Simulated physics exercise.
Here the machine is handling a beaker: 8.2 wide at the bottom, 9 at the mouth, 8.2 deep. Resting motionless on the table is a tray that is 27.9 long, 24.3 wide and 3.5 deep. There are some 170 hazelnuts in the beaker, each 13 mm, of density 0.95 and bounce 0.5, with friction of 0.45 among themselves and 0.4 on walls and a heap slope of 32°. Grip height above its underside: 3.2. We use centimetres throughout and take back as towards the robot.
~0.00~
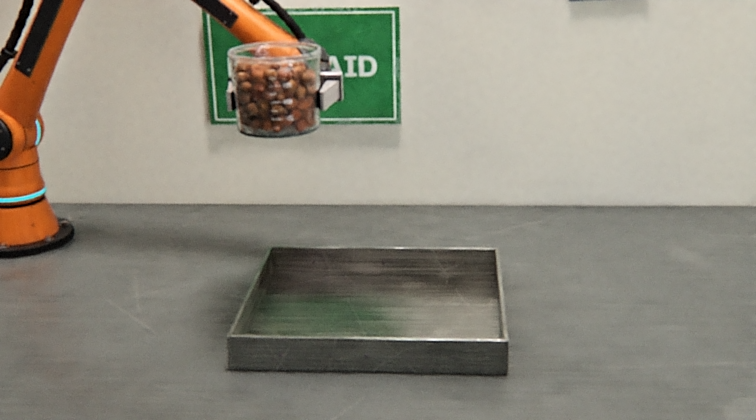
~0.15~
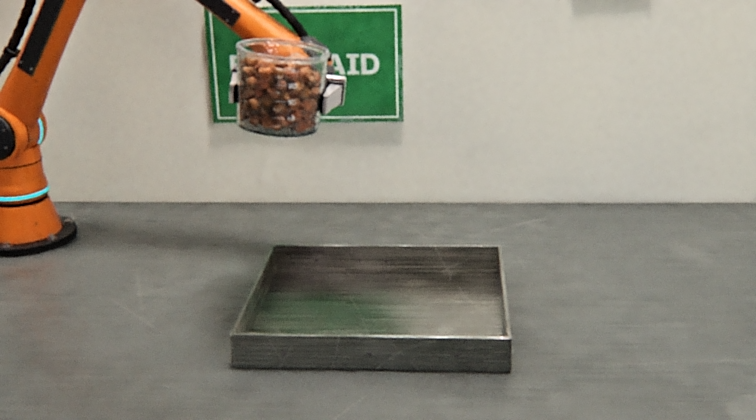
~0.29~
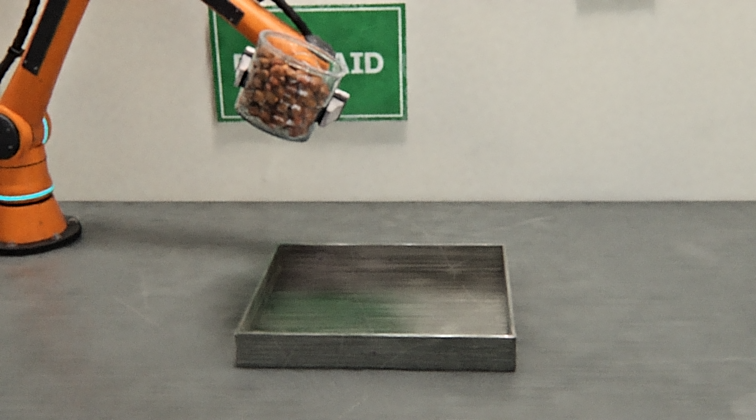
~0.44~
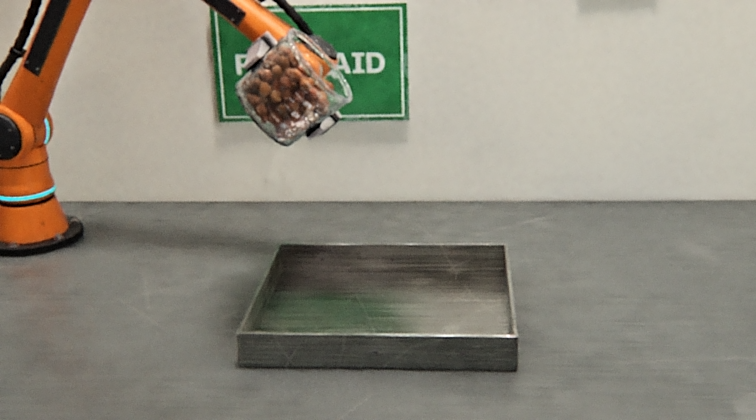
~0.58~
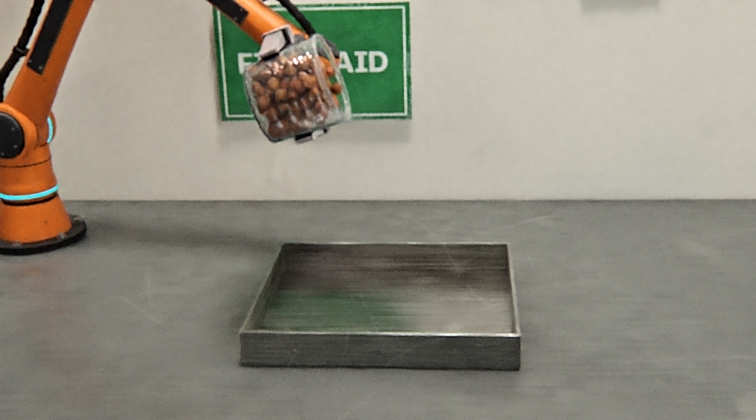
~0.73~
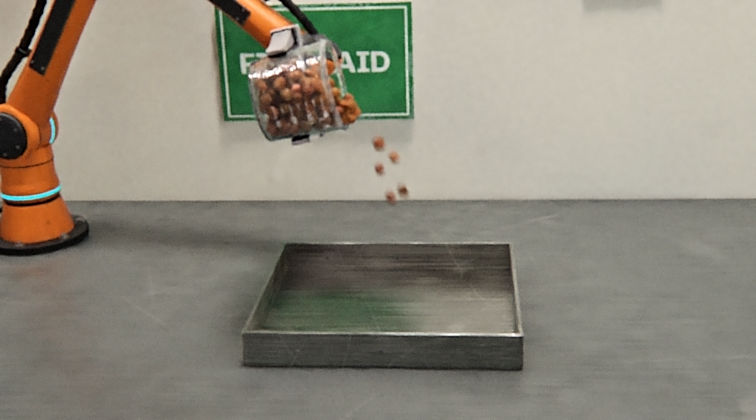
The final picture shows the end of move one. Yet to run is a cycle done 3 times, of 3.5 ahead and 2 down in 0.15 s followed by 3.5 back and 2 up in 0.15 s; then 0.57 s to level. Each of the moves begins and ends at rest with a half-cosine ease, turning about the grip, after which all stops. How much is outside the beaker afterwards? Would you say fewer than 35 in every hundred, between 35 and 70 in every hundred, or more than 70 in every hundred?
Between 35 and 70 in every hundred.
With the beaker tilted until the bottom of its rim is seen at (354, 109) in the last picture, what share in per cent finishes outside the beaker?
I'd put it at roughly 20 %.
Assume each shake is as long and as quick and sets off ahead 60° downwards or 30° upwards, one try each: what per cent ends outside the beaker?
You'd get about 25 per cent with the first setting and about 75 per cent with the second.
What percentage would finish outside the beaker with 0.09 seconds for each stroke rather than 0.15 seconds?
That change gives some 65 percent.
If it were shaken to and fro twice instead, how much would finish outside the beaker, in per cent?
Then about 45 per cent.
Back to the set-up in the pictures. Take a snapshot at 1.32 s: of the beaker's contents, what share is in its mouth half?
Some 50 percent is in that half.
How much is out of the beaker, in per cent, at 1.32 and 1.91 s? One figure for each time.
The share out is 40 per cent at the earlier time and 50 per cent at the later one.
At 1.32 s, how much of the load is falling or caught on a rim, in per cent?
11 %.
After 1.32 s, tilted 78° forward, highest piece 27 above the table; 101 in the beaker, 48 in the tray, 1 on the table or floor, 19 in flight or on a rim.
After 1.91 s, tilted 41° forward, highest piece 28 above the table; 86 in the tray, 81 in the beaker, 1 on the table or floor, 1 in flight or on a rim.
After 2.40 s, level, highest piece 29 above the table; 87 in the tray, 81 in the beaker, 1 on the table or floor.
After 3.45 s, level, highest piece 29 above the table; 87 in the tray, 81 in the beaker, 1 on the table or floor.
In the end, 87 in the tray, 81 in the beaker, 1 on the table or floor. That is 52 % outside the beaker.
